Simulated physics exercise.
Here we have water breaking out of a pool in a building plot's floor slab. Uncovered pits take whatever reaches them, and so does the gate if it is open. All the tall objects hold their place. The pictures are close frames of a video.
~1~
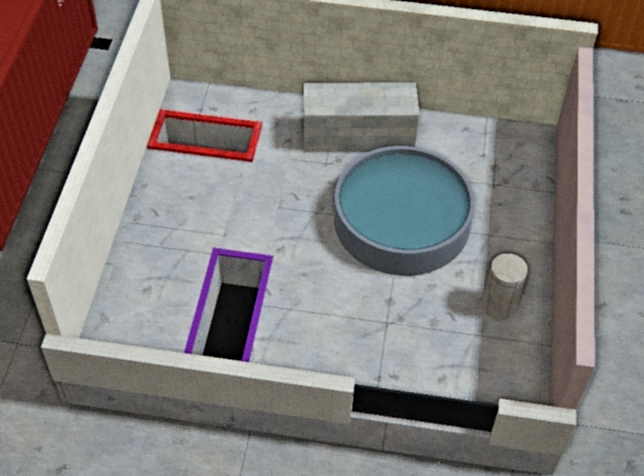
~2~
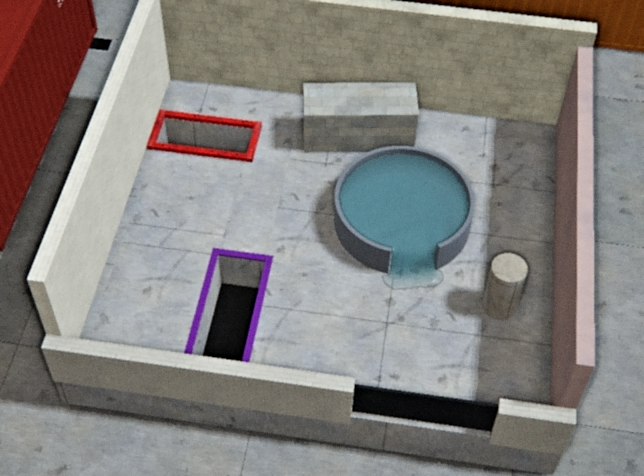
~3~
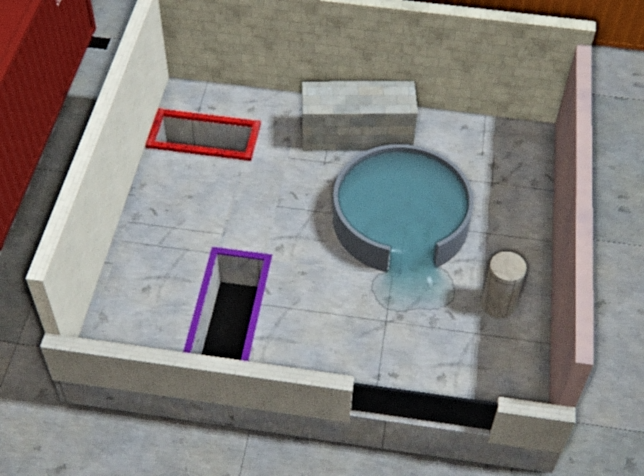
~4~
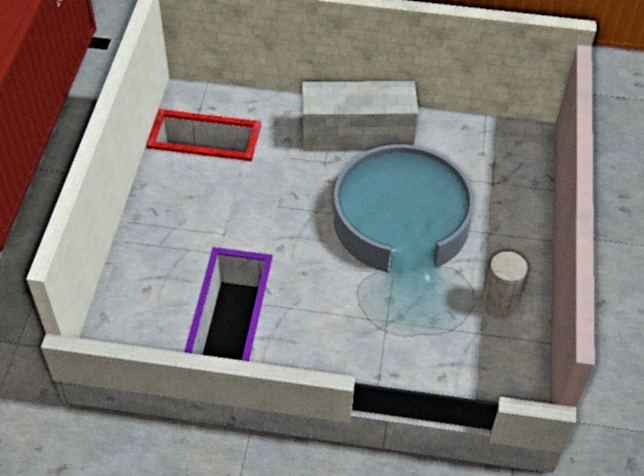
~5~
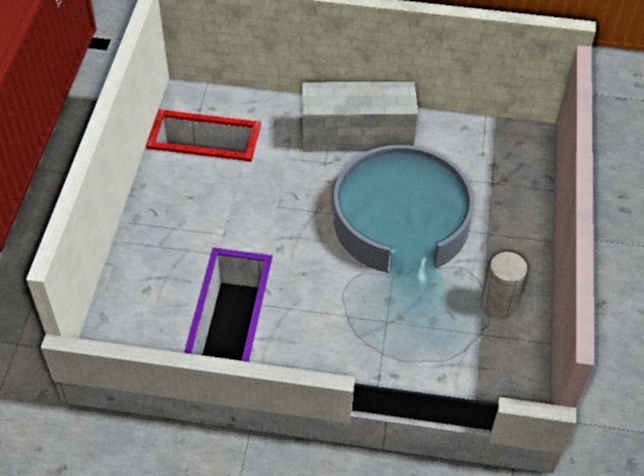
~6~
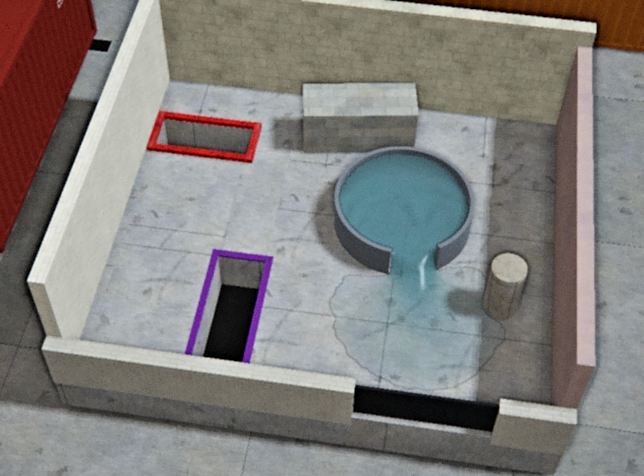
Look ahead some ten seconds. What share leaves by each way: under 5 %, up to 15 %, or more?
The gate takes not even 5 %; the purple pit takes above 15 %; the red pit takes not even 5 %.
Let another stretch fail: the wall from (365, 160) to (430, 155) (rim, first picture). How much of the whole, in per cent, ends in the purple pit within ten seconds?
Per cent: Purple 14.
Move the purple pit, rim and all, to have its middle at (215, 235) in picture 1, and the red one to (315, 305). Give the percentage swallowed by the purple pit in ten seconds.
Roughly, in per cent: Purple 4.
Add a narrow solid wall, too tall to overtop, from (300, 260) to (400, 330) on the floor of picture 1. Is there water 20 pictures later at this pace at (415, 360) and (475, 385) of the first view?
One after the other: Awash, under water.
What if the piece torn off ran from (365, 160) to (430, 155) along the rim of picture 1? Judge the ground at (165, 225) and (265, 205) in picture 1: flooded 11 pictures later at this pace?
As listed: Covered, covered.
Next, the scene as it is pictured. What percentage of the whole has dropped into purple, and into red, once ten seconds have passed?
Near 24 and 0 in a hundred.
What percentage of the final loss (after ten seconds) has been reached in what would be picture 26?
Near 15 in a hundred.
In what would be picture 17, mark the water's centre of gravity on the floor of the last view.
Close to (411, 268).
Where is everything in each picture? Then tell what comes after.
The first frame shows still water in the pool at (404, 200).
In the second frame, the front is at (439, 272), out from the gap at (413, 265).
In the third frame, the front is at (386, 303), out from the gap at (412, 265).
In the fourth frame, water pours out at (412, 265) and has run to (391, 329).
In the fifth frame, the front is at (441, 356), out from the gap at (412, 265).
In the sixth frame, the front is at (436, 383), out from the gap at (413, 266).
A moment on, water covers 20 % of the floor; the gate 0 %, the purple pit 0 %, the red pit 0 %.
Next, water covers 25 % of the floor; the gate 0 %, the purple pit 0 %, the red pit 0 %.
Then, water covers 25 % of the floor; the gate 0 %, the purple pit 3 %, the red pit 0 %.
Later, water covers 45 % of the floor; the gate 0 %, the purple pit 12 %, the red pit 0 %.
In the end, water covers 55 % of the floor; the gate 0 %, the purple pit 25 %, the red pit 0 %.
